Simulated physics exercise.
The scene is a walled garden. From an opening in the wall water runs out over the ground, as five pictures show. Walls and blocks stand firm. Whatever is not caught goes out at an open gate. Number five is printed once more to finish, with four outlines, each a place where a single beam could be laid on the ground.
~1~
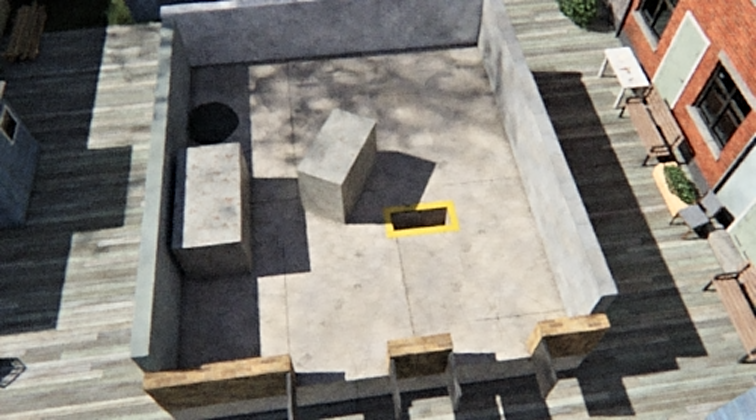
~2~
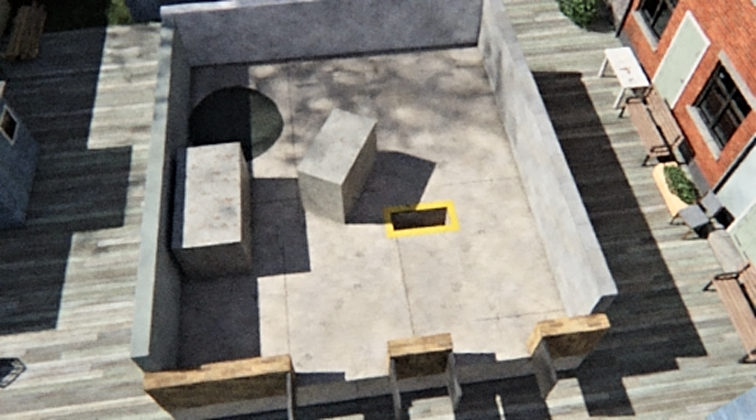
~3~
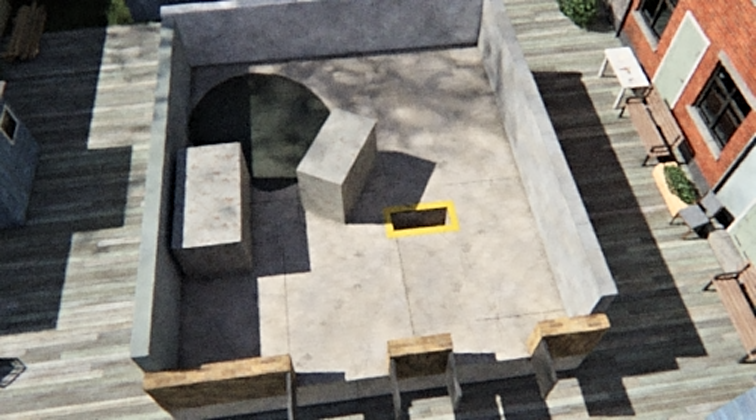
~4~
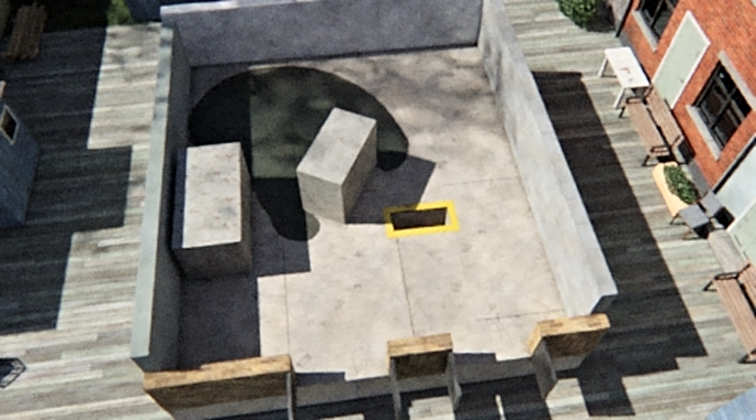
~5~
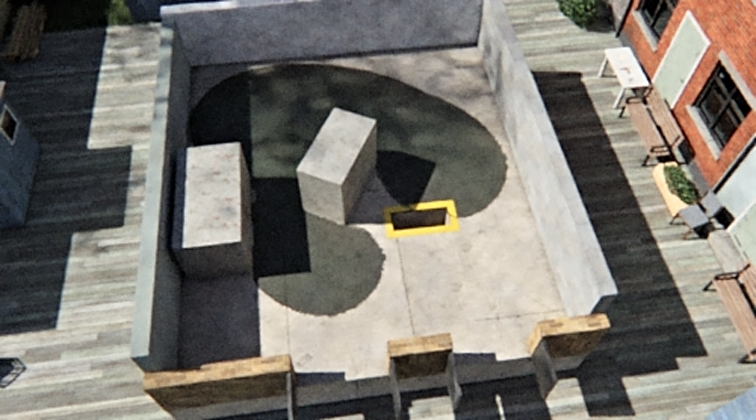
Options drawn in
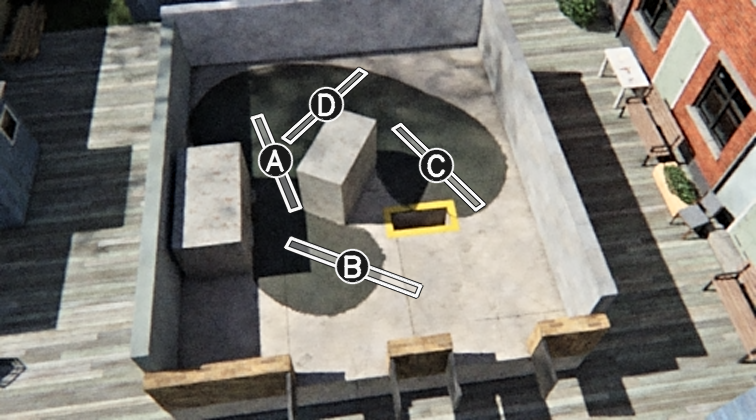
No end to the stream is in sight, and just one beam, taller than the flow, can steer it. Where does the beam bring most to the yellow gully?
Use position C.
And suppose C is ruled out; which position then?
Here it is position B.
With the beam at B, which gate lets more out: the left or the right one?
The right gate.
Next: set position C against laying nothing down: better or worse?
Better.
On the marked copy, A from (257, 116) to (295, 209); B from (288, 242) to (418, 291); C from (396, 126) to (479, 206); D from (286, 140) to (362, 71).
If A is chosen, about 5 % of the stream goes into the yellow gully, about 92 % out by the gates.
If B is chosen, about 9 % of the stream goes into the yellow gully, about 88 % out by the gates.
If C is chosen, about 27 % of the stream goes into the yellow gully, about 71 % out by the gates.
If D is chosen, about 2 % of the stream goes into the yellow gully, about 92 % out by the gates.
